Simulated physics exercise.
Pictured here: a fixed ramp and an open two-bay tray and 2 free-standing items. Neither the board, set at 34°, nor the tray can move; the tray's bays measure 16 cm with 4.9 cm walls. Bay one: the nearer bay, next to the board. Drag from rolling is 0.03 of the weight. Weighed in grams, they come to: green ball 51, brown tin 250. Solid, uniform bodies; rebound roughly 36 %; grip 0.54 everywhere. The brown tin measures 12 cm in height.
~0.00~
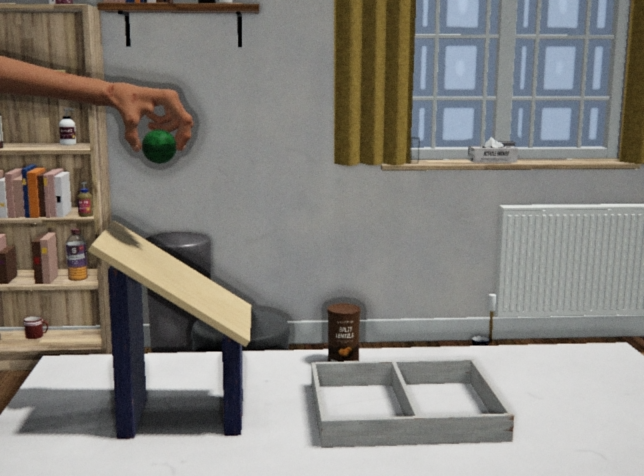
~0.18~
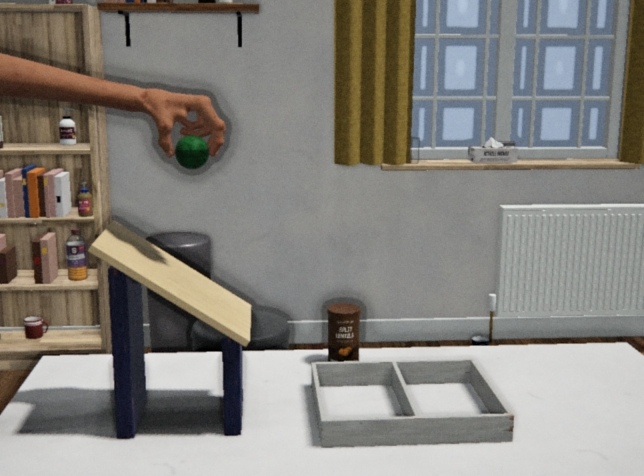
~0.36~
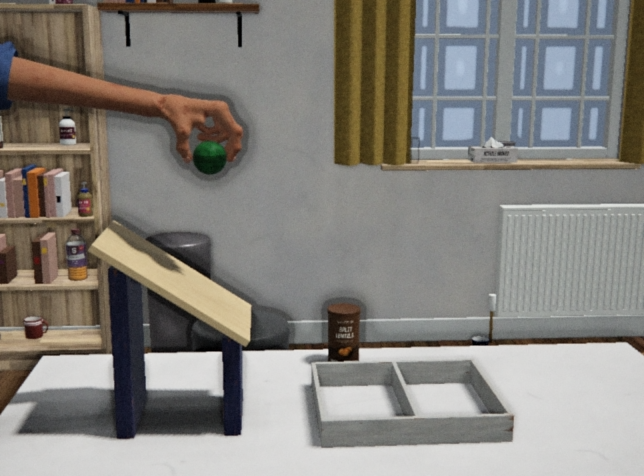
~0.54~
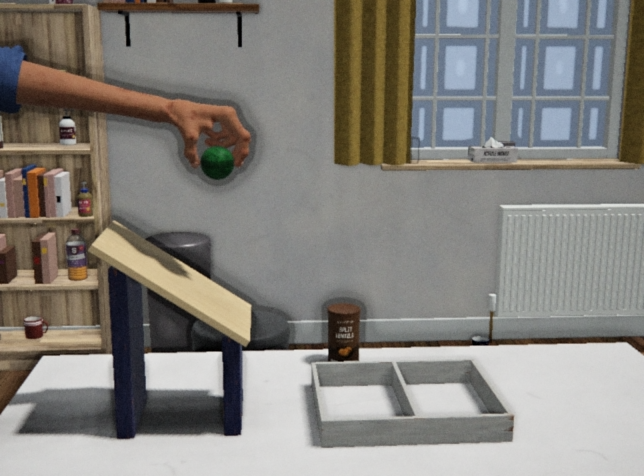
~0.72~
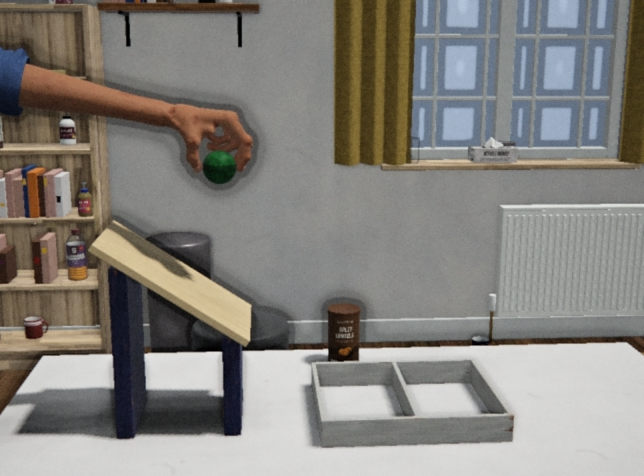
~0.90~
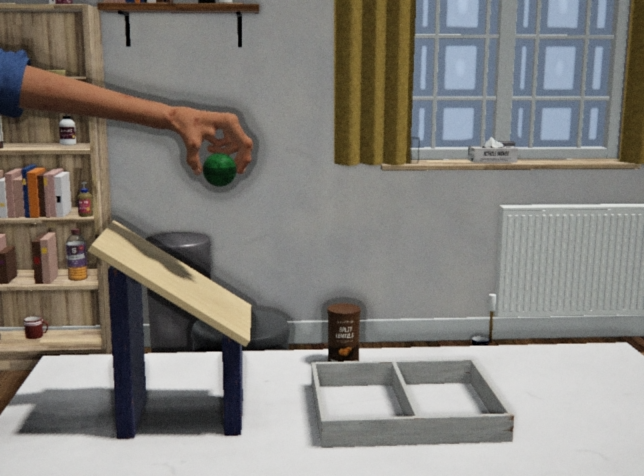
The video shows a hand carrying a green ball rightward and slightly down above a sloping board, then holding it still there, while a brown tin and a two-bay tray stay unmoved on the white table.
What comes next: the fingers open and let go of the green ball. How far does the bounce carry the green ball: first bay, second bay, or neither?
It is left in the proximal bin.
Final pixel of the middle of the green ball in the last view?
Around (343, 399).
After 1.30 s, green ball near (276, 307).
After 1.50 s, it is in the nearer bay; green ball near (387, 389).
In the end (2.6 s), it is in the nearer bay; brown tin under 4 cm from the start. At the end, from the last picture's camera, green ball near (342, 399).
